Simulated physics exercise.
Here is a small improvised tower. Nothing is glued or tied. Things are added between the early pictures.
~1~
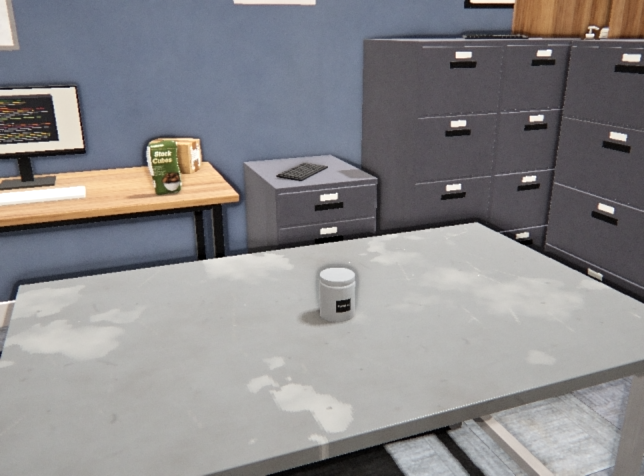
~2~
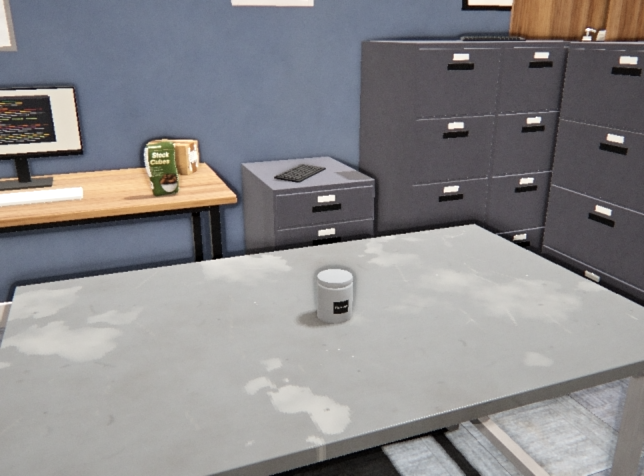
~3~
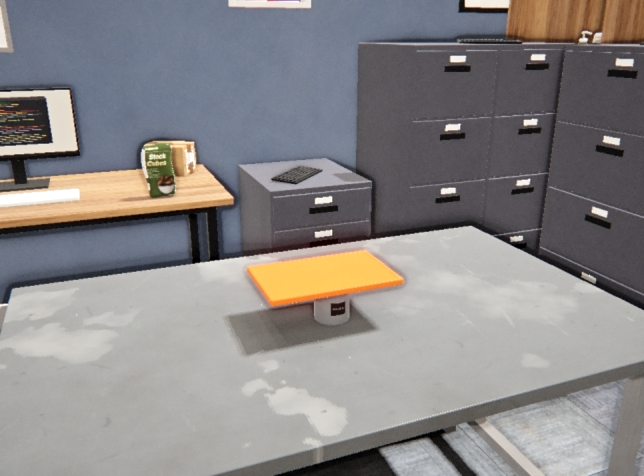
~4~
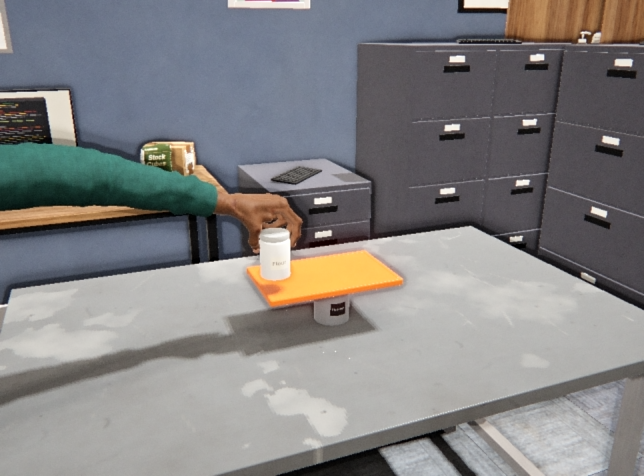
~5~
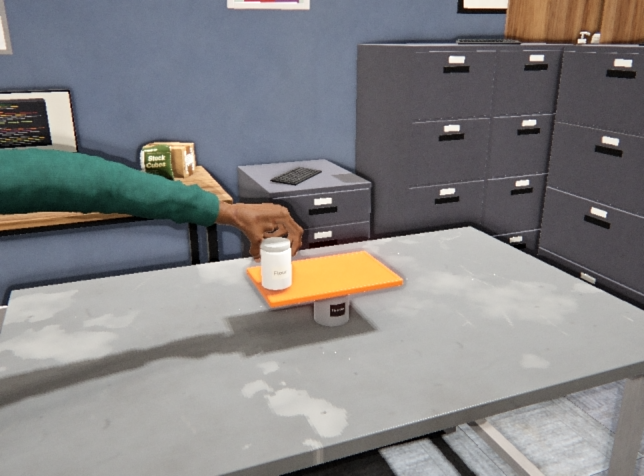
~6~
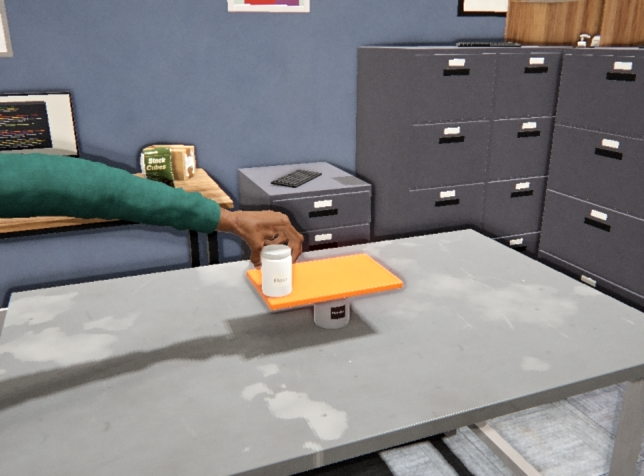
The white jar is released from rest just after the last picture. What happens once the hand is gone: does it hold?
In the end the stack loses its balance.
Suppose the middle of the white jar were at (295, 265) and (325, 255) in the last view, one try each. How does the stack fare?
First, it loses its balance; second, it holds.
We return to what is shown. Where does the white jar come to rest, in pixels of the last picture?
At about (224, 346).
Then, 0.30 s later than the last frame, white jar now fallen; orange lid tilted by 44°.
Then, 0.40 s later than the last frame, orange lid tilted by 53°.
Then, 0.70 s later than the last frame, orange lid tilted by 31°.
When it is over, fallen, white jar; moved from the start, orange lid; grey jar as before. End places, in pixels of the last picture, white jar near (224, 347). The stack comes apart.
